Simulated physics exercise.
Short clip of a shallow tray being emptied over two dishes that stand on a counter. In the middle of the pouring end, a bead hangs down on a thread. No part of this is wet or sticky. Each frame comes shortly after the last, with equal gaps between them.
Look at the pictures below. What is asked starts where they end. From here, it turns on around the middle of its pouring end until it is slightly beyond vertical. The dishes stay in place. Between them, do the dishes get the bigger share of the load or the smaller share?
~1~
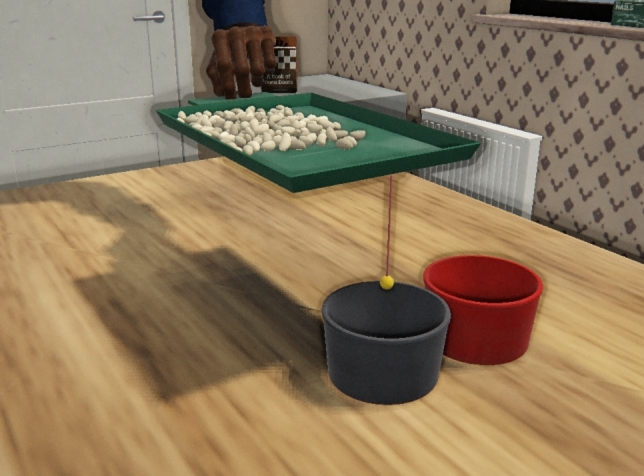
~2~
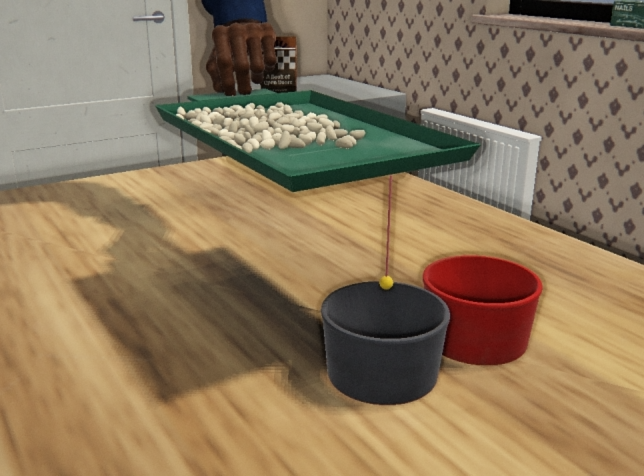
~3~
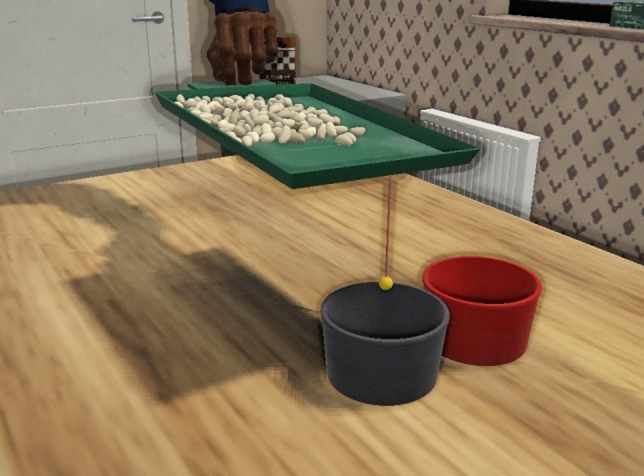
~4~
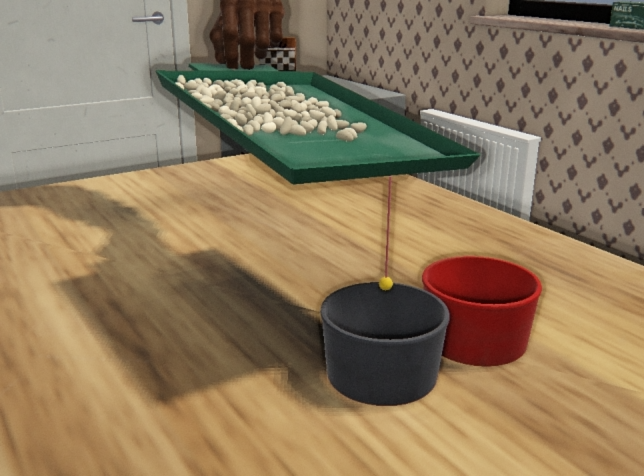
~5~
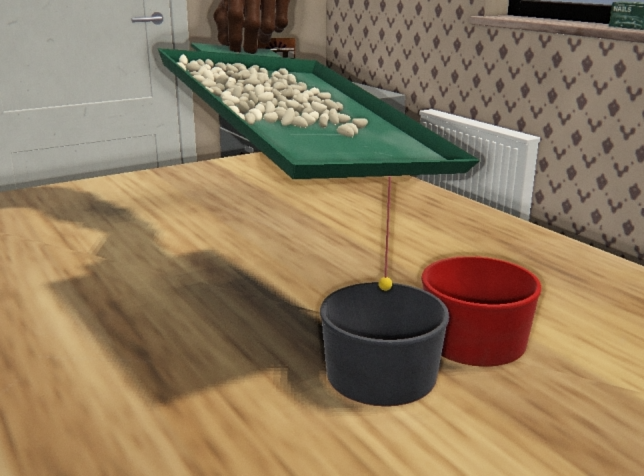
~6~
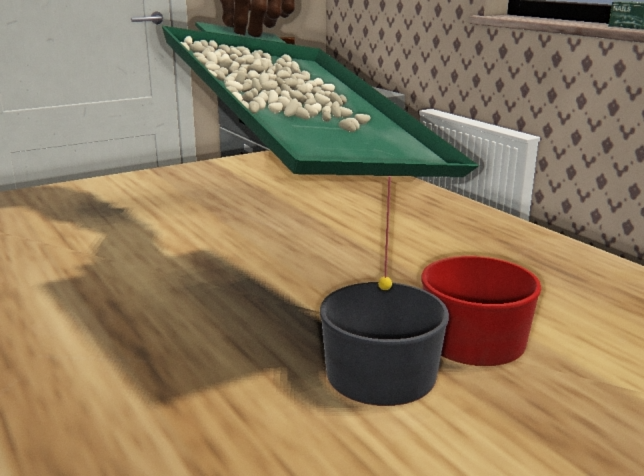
The bigger share.
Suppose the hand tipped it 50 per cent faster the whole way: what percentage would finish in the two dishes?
Expected result: Around 80 per cent.
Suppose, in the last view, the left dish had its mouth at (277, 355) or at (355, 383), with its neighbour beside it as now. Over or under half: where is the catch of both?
With the first shift the pair saves less than a half; with the second, less than a half.
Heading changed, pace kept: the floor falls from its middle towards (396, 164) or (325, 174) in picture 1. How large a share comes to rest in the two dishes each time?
50 % and 10 %, roughly.
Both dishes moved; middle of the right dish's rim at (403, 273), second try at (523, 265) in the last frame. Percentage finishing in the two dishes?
In order, 20 % and 70 %.
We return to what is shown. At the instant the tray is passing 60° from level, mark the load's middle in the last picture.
I'd mark the middle close to (454, 176).
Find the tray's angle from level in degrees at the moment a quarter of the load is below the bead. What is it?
Tilt: Around 65 degrees.
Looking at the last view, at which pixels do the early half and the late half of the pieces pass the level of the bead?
Near (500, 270) to start, and near (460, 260) afterwards.
Soon, tray tipped steeply; about half on the tray; a small part in the right dish; a stray few outside both; about a third in the air.
A while on, tray tipped right over; a stray few on the tray; a stray few in the left dish; most in the right dish; a small part outside both; a stray few in the air.
Towards the end, tray tipped past a quarter turn; a stray few in the left dish; most in the right dish; a small part outside both.
Finally, tray tipped past a quarter turn; a stray few in the left dish; most in the right dish; a small part outside both.
